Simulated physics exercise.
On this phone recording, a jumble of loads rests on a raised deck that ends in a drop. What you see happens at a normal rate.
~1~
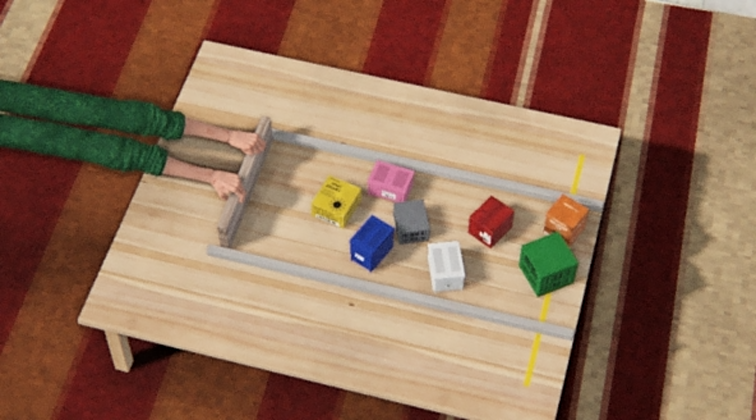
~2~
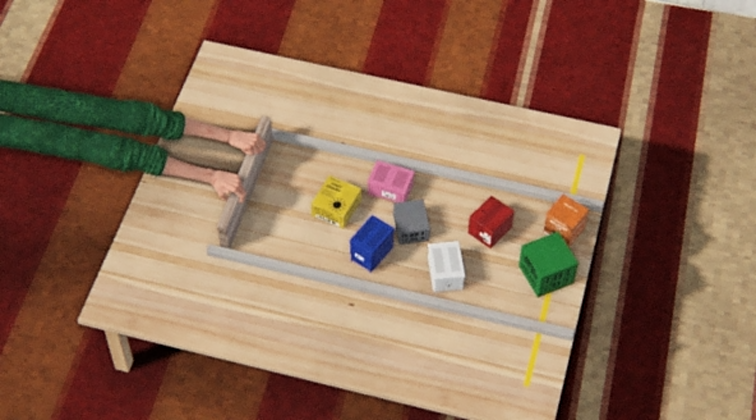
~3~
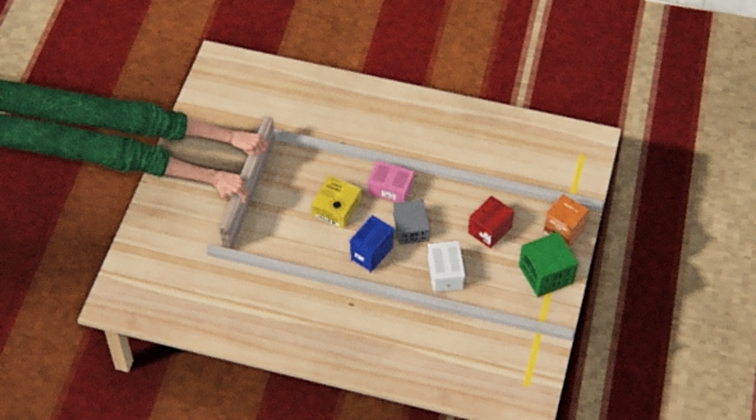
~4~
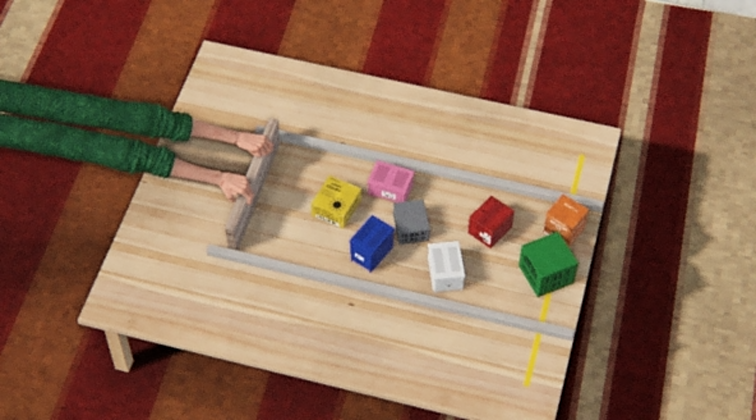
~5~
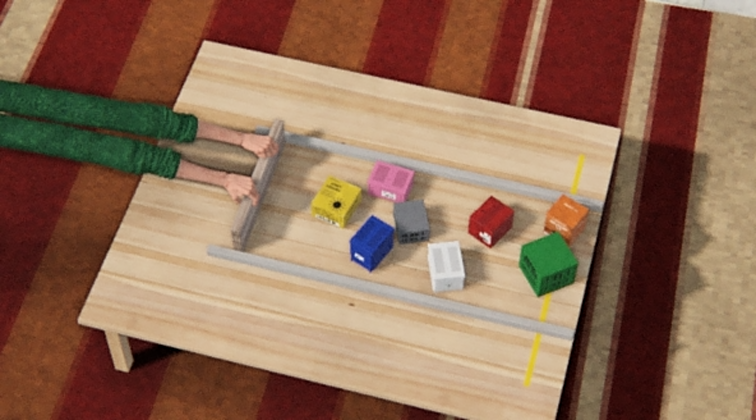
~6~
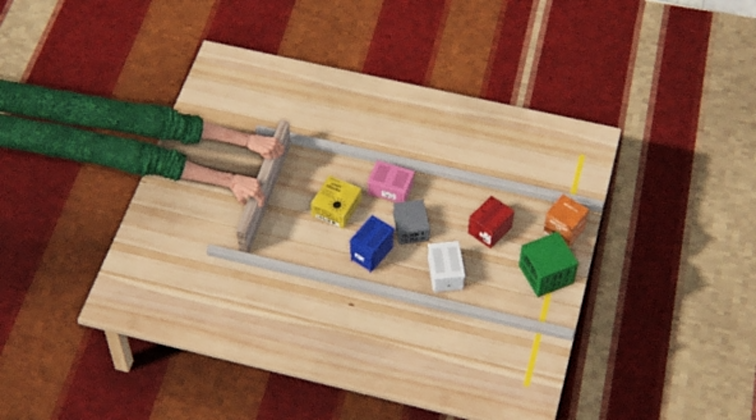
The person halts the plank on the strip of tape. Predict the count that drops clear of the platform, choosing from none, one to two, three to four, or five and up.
The count is five and up.
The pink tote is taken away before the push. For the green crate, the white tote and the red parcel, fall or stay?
First, the green crate takes the fall; next, the white tote takes the fall; last, the red parcel takes the fall.
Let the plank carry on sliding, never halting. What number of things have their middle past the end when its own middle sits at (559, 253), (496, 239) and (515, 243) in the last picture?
5; 1; 1.
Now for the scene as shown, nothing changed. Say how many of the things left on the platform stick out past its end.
2.
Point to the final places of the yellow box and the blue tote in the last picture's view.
Yellow box: About (576, 256); blue tote: About (564, 286).
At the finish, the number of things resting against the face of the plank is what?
That makes 3.
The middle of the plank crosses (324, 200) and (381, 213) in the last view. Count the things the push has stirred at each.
The first count is 1, and then it's 4.
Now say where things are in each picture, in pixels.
In the first picture, orange box (566, 221); green crate (548, 264); red parcel (491, 222); plank (246, 182); tape (556, 264).
In the second picture, green crate (548, 265); grey crate (411, 222).
In the third picture, red parcel (491, 222); pink tote (391, 183).
In the fourth picture, orange box (566, 221); plank (254, 184).
In the fifth picture, green crate (548, 265); yellow box (336, 202).
In the sixth picture, orange box (566, 221); green crate (548, 265); red parcel (491, 222); plank (265, 187); tape (556, 264).
A little later, none off yet; orange box at rest near (566, 221); green crate at rest near (548, 265); red parcel at rest near (491, 222).
When it is over, the number that fall off is five or more; down, grey crate, white tote, red parcel, green crate and orange box.
